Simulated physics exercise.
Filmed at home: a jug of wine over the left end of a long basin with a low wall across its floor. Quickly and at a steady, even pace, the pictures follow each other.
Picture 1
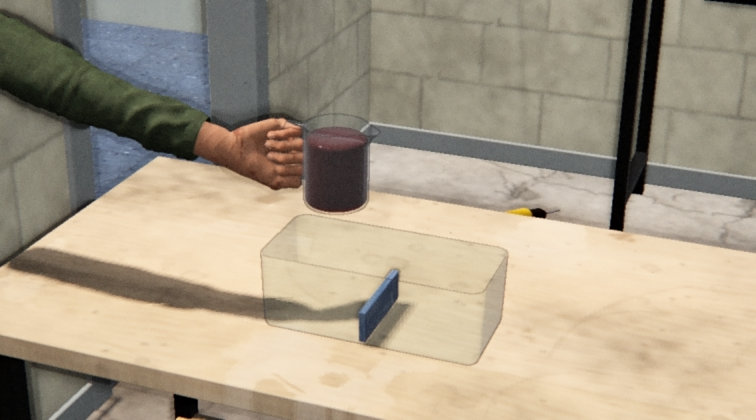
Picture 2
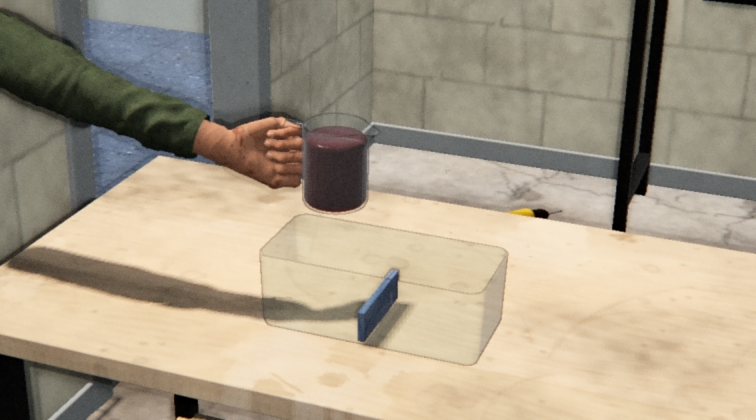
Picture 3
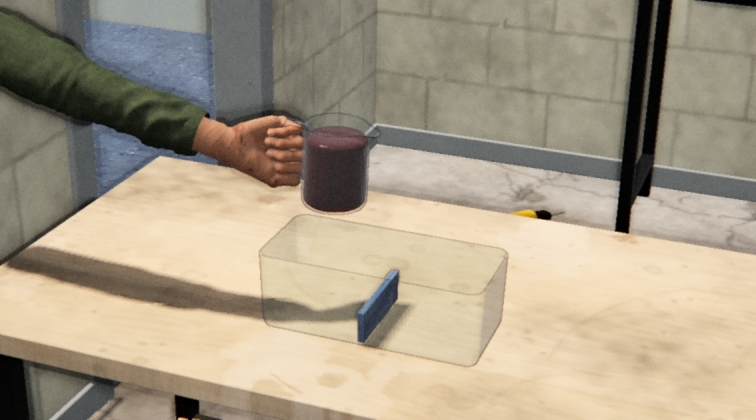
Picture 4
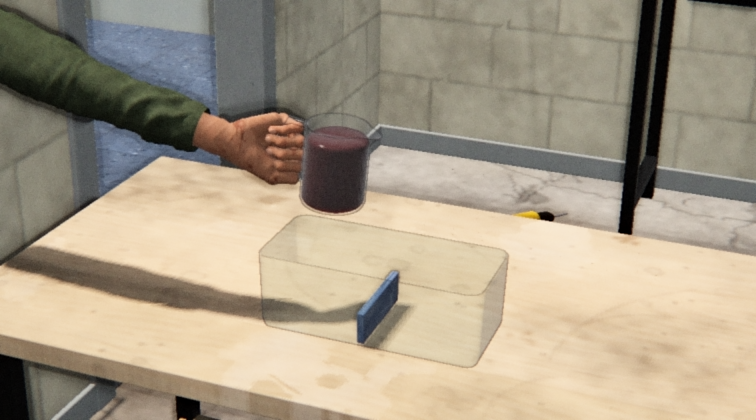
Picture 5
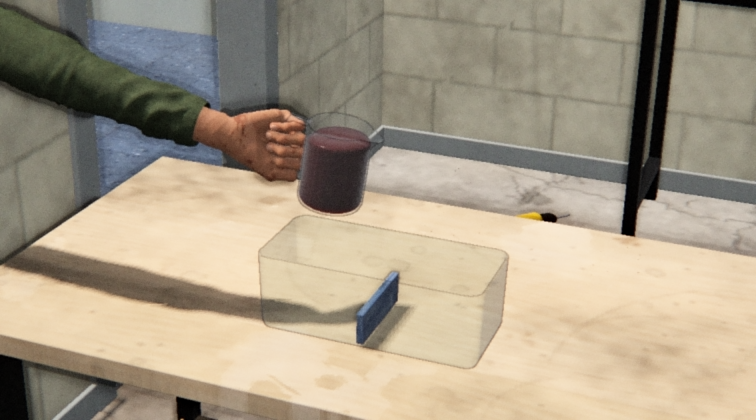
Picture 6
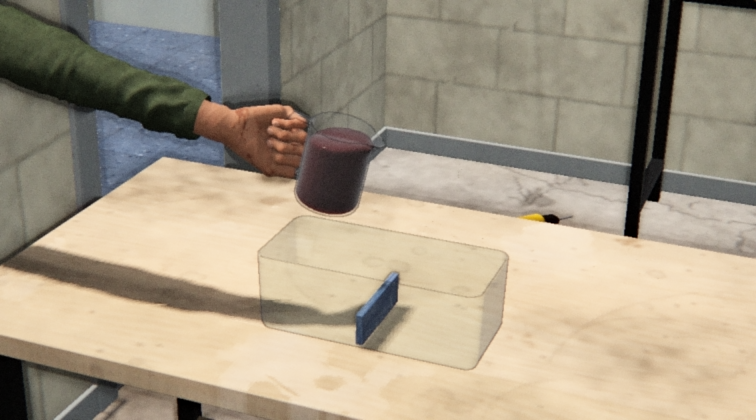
A hand tilting a clear jug of dark red wine slightly rightward above a transparent basin with a low blue wall inside.
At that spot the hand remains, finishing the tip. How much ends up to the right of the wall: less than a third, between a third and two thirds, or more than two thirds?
The share right of the wall is going to go past two thirds.
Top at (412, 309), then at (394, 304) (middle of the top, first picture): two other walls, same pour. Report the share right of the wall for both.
I'd expect near 55 percent the first time and near 85 percent the next.
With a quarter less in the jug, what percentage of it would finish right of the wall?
About 95 in a hundred.
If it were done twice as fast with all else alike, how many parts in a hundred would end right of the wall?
Some 90 per cent.
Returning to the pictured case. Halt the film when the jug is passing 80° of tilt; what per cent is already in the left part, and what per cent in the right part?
So the left part has 0 percent, while the right part has 5.
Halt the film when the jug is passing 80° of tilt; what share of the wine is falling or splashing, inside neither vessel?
Estimated: 20 per cent or thereabouts.
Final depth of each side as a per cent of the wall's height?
The left reaches some 0 %, the right about 50 %.
A moment on, the jug is tipped on its side and 76 per cent is still to pour, 0 is left of the wall and 6 right of it.
Next, the jug is tipped right over and 17 per cent is still to pour, 1 is left of the wall and 66 right of it.
Then the jug is tipped right over and 0 per cent is still to pour, 4 is left of the wall and 94 right of it.
Later the jug is tipped right over and 0 per cent is still to pour, 4 is left of the wall and 95 right of it.
At rest 4 per cent lies left of the wall, 95 right of it and 1 outside.
